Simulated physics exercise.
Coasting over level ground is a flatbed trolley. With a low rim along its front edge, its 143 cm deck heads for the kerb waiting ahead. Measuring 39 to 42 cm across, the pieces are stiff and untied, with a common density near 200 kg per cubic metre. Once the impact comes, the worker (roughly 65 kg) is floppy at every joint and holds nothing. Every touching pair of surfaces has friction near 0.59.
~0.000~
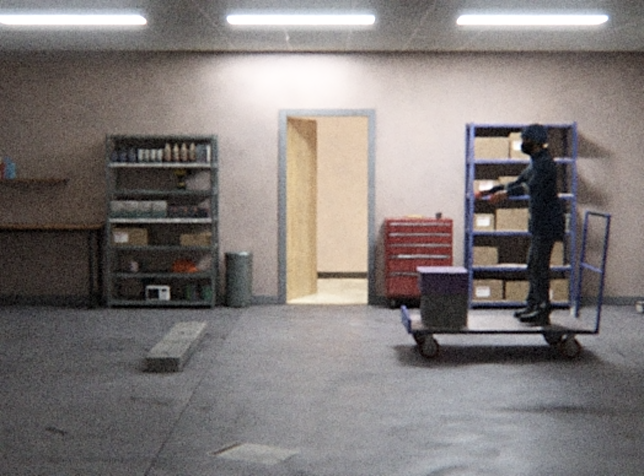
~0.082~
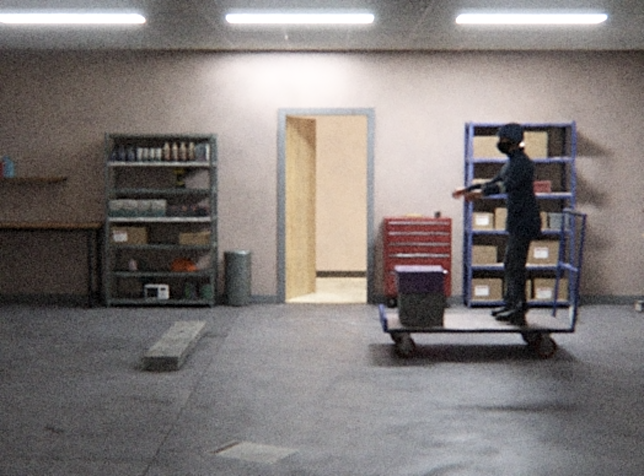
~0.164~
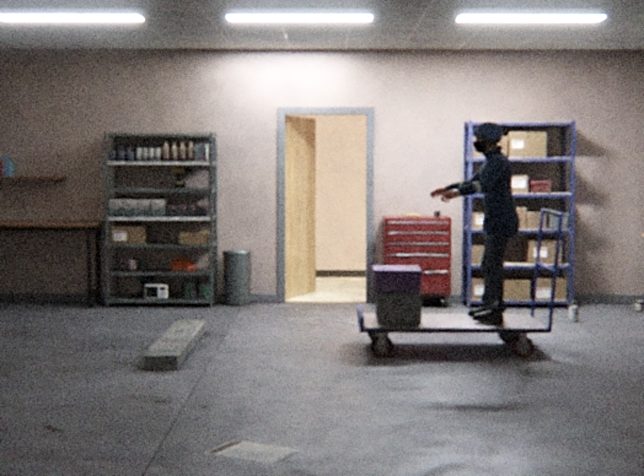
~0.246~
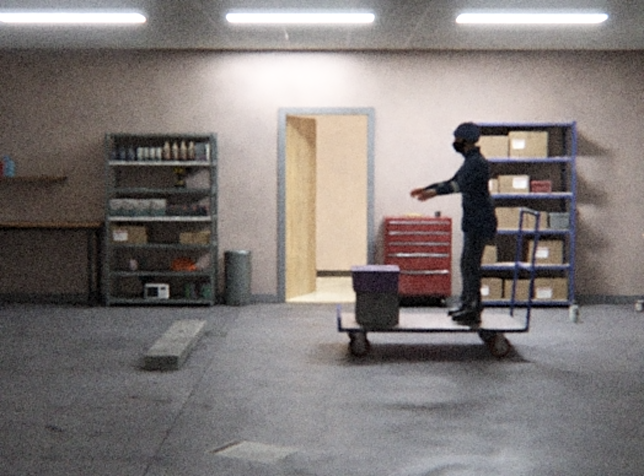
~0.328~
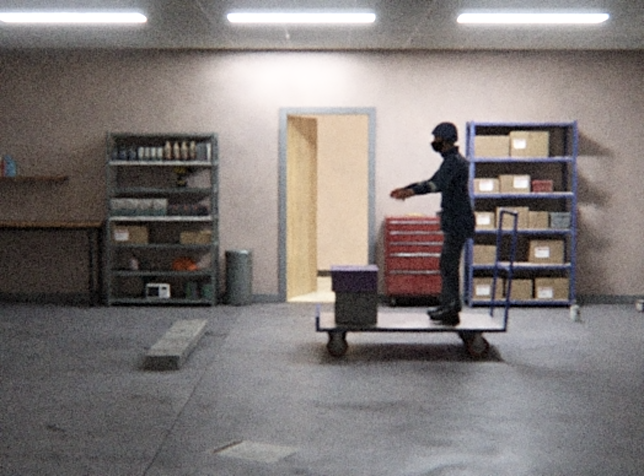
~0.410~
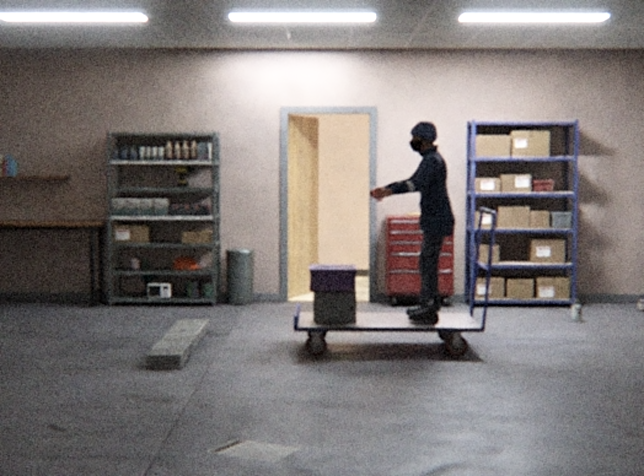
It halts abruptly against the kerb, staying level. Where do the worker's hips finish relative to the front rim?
The worker's hips finish short of the front rim.
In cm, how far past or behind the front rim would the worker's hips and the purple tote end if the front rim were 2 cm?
The hips would stop 30 cm behind the front rim, while the purple item ends 80 cm past it.
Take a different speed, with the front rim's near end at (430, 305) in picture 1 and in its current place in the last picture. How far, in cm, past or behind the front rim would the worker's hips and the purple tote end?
Hips 10 past, purple 100 past.
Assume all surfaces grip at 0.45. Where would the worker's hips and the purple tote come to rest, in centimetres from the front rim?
The hips would stop 10 behind the front rim, and the purple one 90 past it.
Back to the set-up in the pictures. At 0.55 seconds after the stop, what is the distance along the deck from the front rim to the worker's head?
Position: Approx. 30 cm past the front rim.
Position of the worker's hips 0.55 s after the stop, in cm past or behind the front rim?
Roughly 35 cm short of the front rim.
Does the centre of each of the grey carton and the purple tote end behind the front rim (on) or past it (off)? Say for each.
Result - grey: Stays; purple: Goes over.
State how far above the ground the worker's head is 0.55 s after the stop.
The head is roughly 70 cm up.
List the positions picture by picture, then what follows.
In the first frame, hips (547, 222), purple tote (442, 280), rim corner (410, 329); 180 cm short of the stop.
In the second frame, hips (524, 221), purple tote (419, 279), rim corner (386, 328); 162 cm short of the stop.
In the third frame, hips (501, 220), purple tote (396, 279), rim corner (362, 328); 144 cm short of the stop.
In the fourth frame, hips (480, 220), purple tote (375, 279), rim corner (339, 328); 126 cm short of the stop.
In the fifth frame, hips (459, 220), purple tote (354, 279), rim corner (317, 327); 108 cm short of the stop.
In the sixth frame, hips (438, 219), purple tote (333, 278), rim corner (295, 327); 90 cm short of the stop. Speed about 2.2 m/s.
After 0.82 s the deck stops.
After 1.37 s the worker's hips are 36 cm behind the rim, near (230, 270) in the last picture's view.
After 1.82 s the worker's hips are 28 cm behind the rim, near (219, 274) in the last picture's view.
When all is still (3.6 s), past the rim, purple tote; behind it, grey carton and the worker's hips.
